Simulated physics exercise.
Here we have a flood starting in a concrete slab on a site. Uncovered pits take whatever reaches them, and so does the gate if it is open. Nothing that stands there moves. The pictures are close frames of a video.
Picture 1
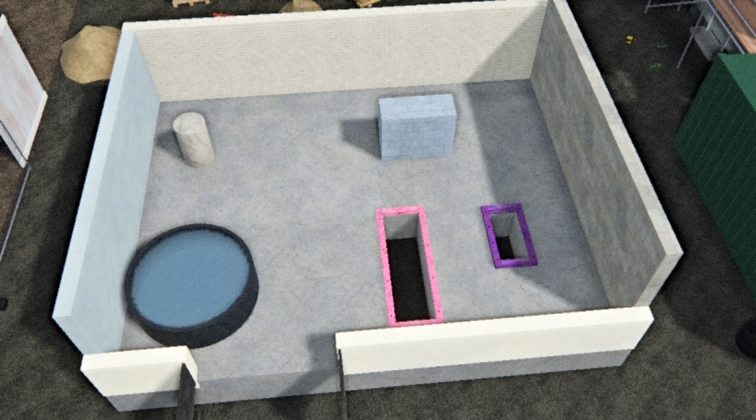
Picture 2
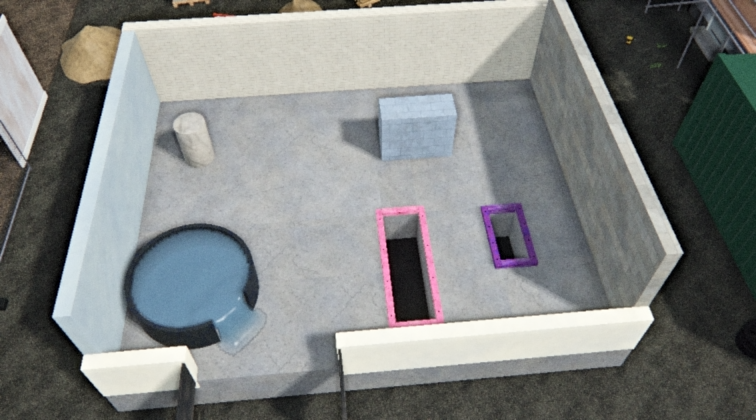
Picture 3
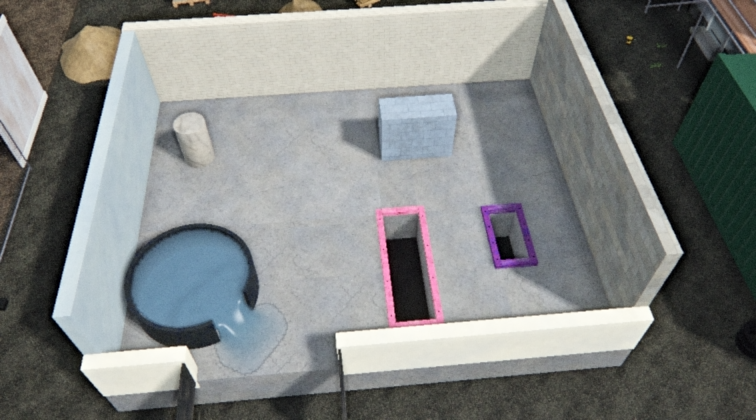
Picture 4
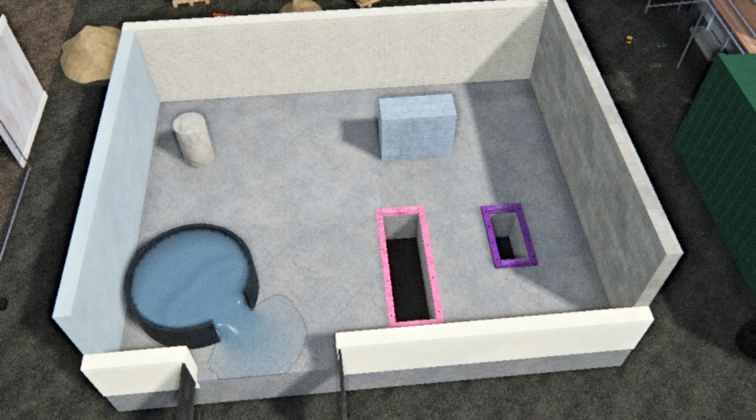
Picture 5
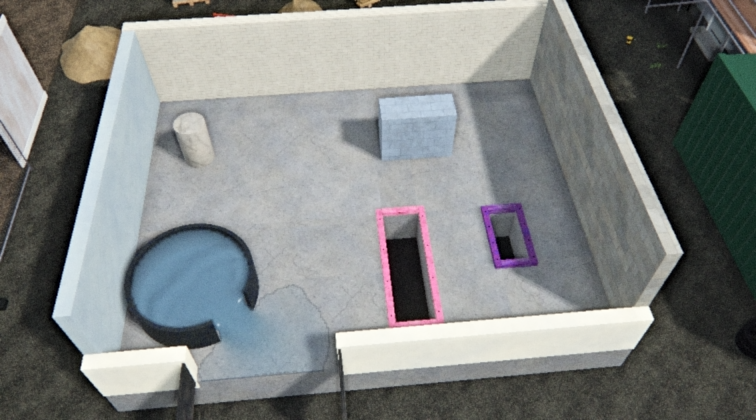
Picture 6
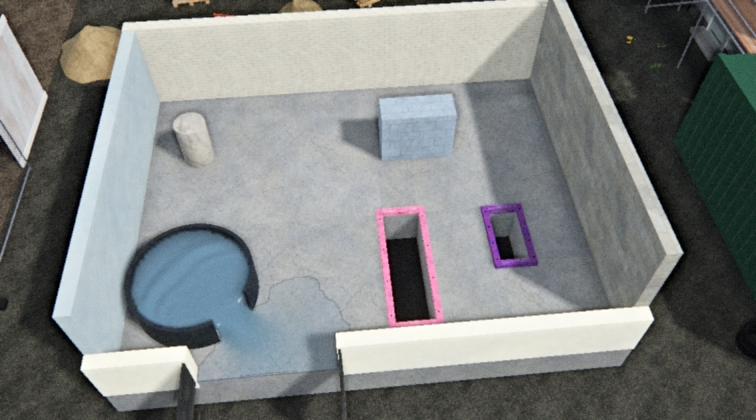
On a walled concrete slab, water pours through a gap in a round tank's rim and spreads across the floor.
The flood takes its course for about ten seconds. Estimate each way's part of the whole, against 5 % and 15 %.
The gate takes more than 15 %; the purple pit takes less than 5 %; the pink pit takes less than 5 %.
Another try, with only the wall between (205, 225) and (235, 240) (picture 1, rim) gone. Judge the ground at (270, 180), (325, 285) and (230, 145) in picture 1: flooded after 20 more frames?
In turn: Flooded, clear, flooded.
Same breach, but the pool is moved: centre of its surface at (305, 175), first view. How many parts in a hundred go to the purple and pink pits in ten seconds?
Roughly, in per cent: Purple 0, pink 50.
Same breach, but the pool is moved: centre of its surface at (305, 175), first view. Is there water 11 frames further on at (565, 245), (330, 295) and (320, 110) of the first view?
In that order: Not flooded, awash, no water.
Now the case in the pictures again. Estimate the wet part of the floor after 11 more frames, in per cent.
About 10 per cent.
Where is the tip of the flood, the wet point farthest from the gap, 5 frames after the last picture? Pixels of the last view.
Around (437, 346).
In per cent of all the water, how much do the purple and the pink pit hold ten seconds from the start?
In turn 0 and 2 per cent.
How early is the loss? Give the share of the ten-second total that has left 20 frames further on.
Near 60 in a hundred.
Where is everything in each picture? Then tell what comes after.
The first picture shows still water in the round tank at (191, 277).
In the second picture, the front is at a hidden place, out from the gap at (235, 321).
In the third picture, water pours out at (235, 321) and has run to a hidden place.
In the fourth picture, the front is at a hidden place, out from the gap at (235, 321).
In the fifth picture, water pours out at (235, 321) and has run to a hidden place.
In the sixth picture, the front is at a hidden place, out from the gap at (235, 320).
A moment on, water covers 10 % of the floor; the gate 12 %, the purple pit 0 %, the pink pit 0 %.
Next, water covers 10 % of the floor; the gate 22 %, the purple pit 0 %, the pink pit 1 %.
Then, water covers 15 % of the floor; the gate 33 %, the purple pit 0 %, the pink pit 2 %.
Later, water covers 20 % of the floor; the gate 46 %, the purple pit 0 %, the pink pit 2 %.
In the end, water covers 25 % of the floor; the gate 57 %, the purple pit 0 %, the pink pit 2 %.
